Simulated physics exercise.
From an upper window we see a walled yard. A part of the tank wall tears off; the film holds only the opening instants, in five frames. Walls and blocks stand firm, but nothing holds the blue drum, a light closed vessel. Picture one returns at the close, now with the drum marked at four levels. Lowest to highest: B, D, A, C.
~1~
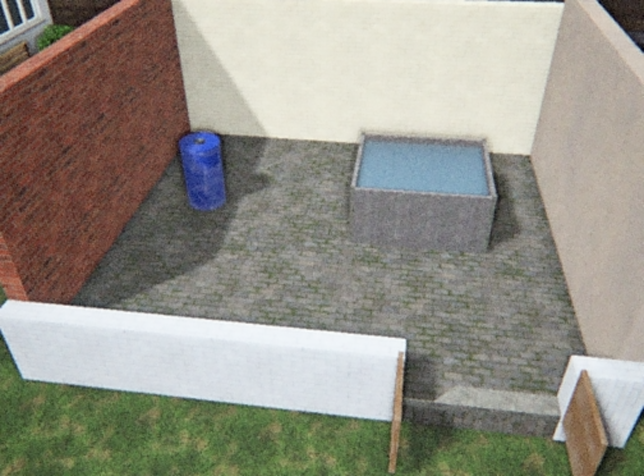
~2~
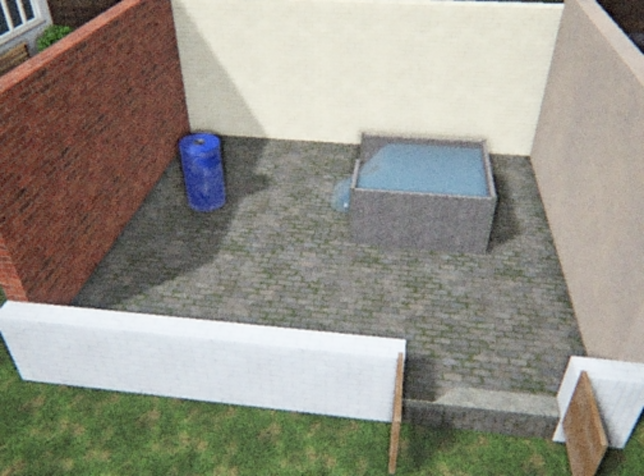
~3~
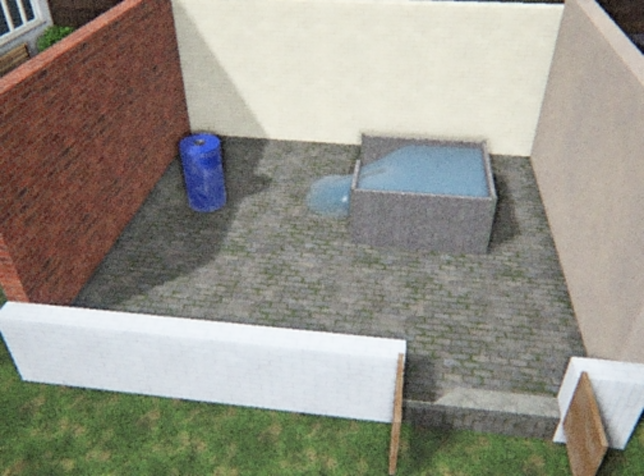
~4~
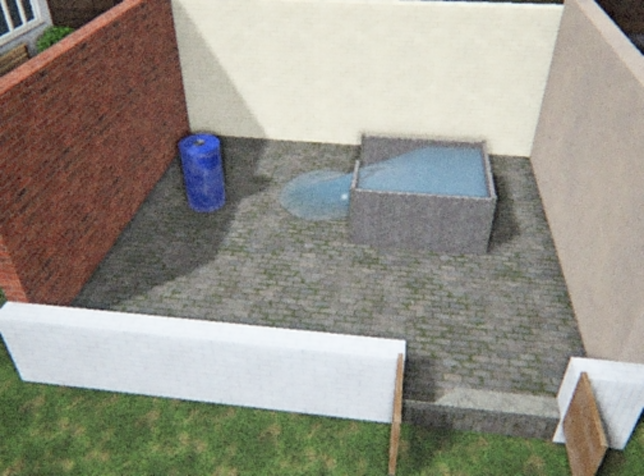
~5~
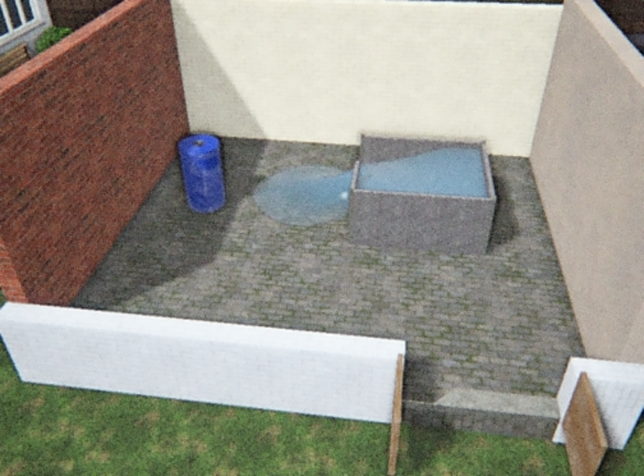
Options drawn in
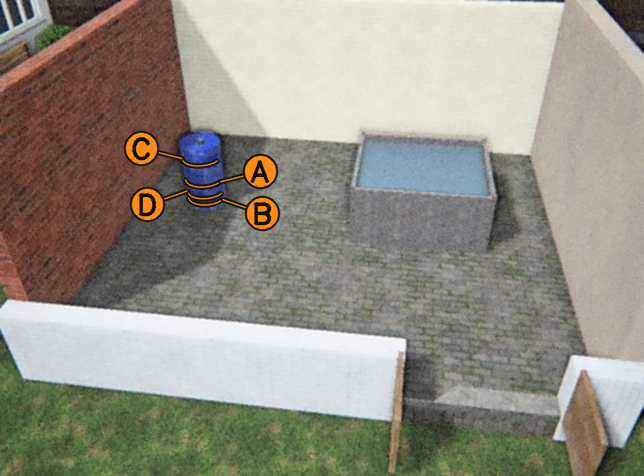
We see a walled yard from above, with a blue drum on the left and a full stone tank on the right; water pours from the tank's left side and spreads leftward across the paving in a widening puddle.
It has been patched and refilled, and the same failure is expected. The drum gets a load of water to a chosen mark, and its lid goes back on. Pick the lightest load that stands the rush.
Line A just does it.
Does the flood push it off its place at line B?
Yes, that goes wrong.
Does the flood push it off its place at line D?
Yes.
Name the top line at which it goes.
D it is.
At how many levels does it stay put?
Two of them.
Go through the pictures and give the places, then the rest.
In the first frame, lid of the blue drum at (199, 142); tank full, its middle at (422, 168); open gate at (486, 351).
In the second frame, 1 % of the ground under water, its edge towards the drum at (336, 198).
In the third frame, 3 % of the ground under water, its edge towards the drum at (311, 197).
In the fourth frame, 5 % of the ground under water, its edge towards the drum at (285, 195).
In the fifth frame, lid of the blue drum at (199, 144); 7 % of the ground under water, its edge towards the drum at (259, 193).
In orange, A at (198, 187); B at (201, 205); C at (195, 165); D at (200, 198); from the bottom up B, D, A, C.
For line A, it does not move.
For line B, it is pushed about 6 times its own width away.
For line C, it does not move.
For line D, it is pushed about its own width away.
